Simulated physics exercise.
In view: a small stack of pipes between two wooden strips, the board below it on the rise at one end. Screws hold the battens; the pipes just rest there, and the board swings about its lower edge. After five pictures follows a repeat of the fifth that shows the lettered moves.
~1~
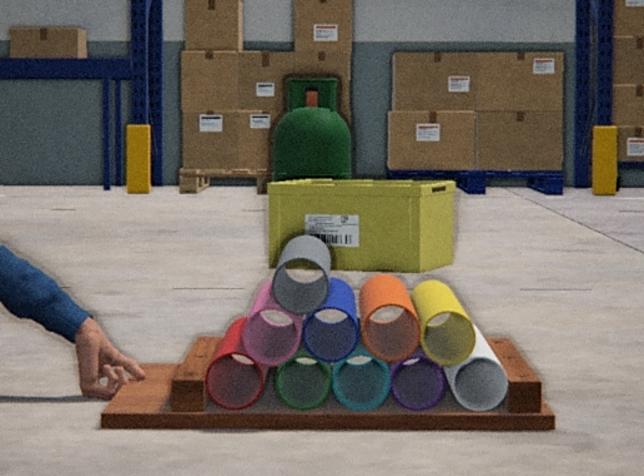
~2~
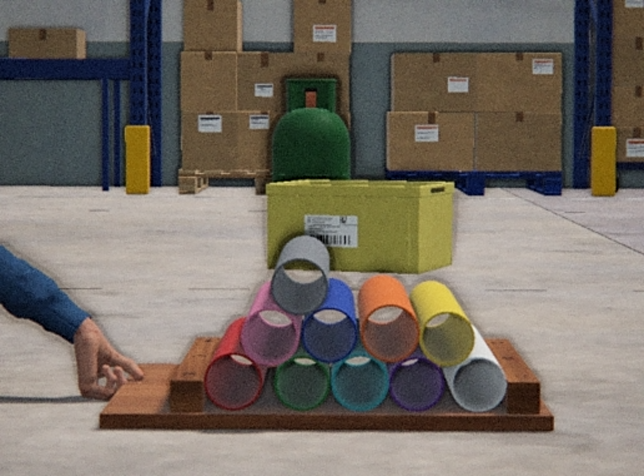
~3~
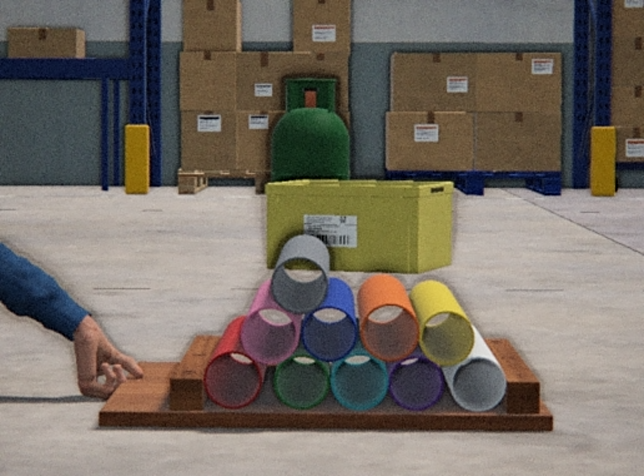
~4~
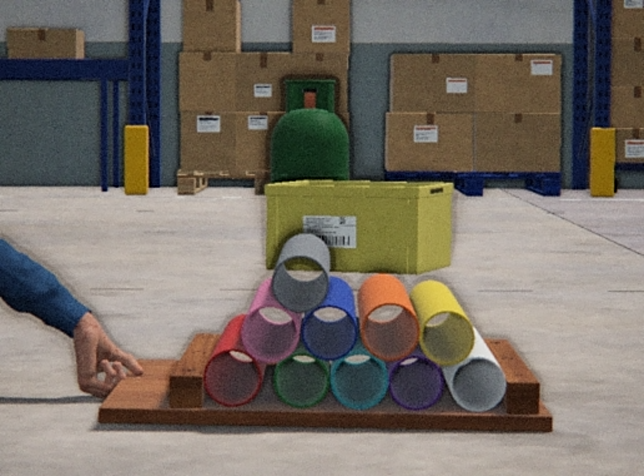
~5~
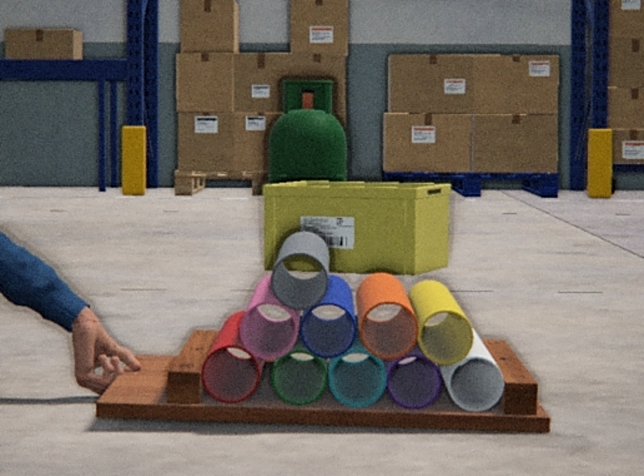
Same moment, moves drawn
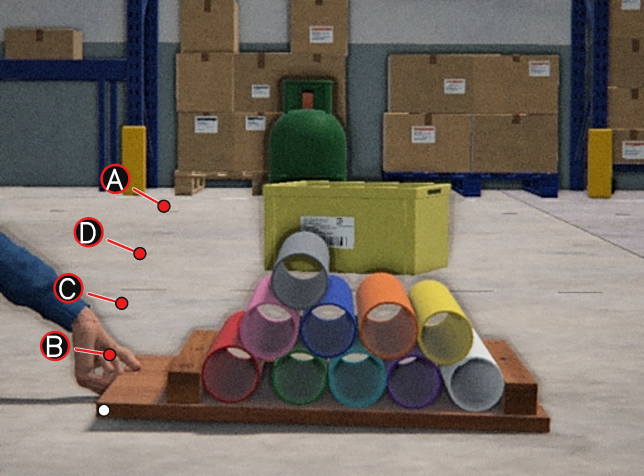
A hand slightly lifts the left end of a wooden board holding stacked coloured pipes.
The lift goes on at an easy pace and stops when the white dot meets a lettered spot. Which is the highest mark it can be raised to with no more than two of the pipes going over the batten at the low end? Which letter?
Stop at D.
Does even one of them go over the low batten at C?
No, at C.
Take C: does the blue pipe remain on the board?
Yes.
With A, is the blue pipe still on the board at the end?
No, with A.
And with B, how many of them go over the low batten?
The count is none.
On the copy, A at (164, 206); B at (110, 354); C at (121, 303); D at (140, 253); the white dot at (104, 410).
On D. First, board at 15°.
Then, board at 22°.
Finally, board at 22°, none over the low batten.
By contrast, A five over the low batten; B none over the low batten; C none over the low batten.
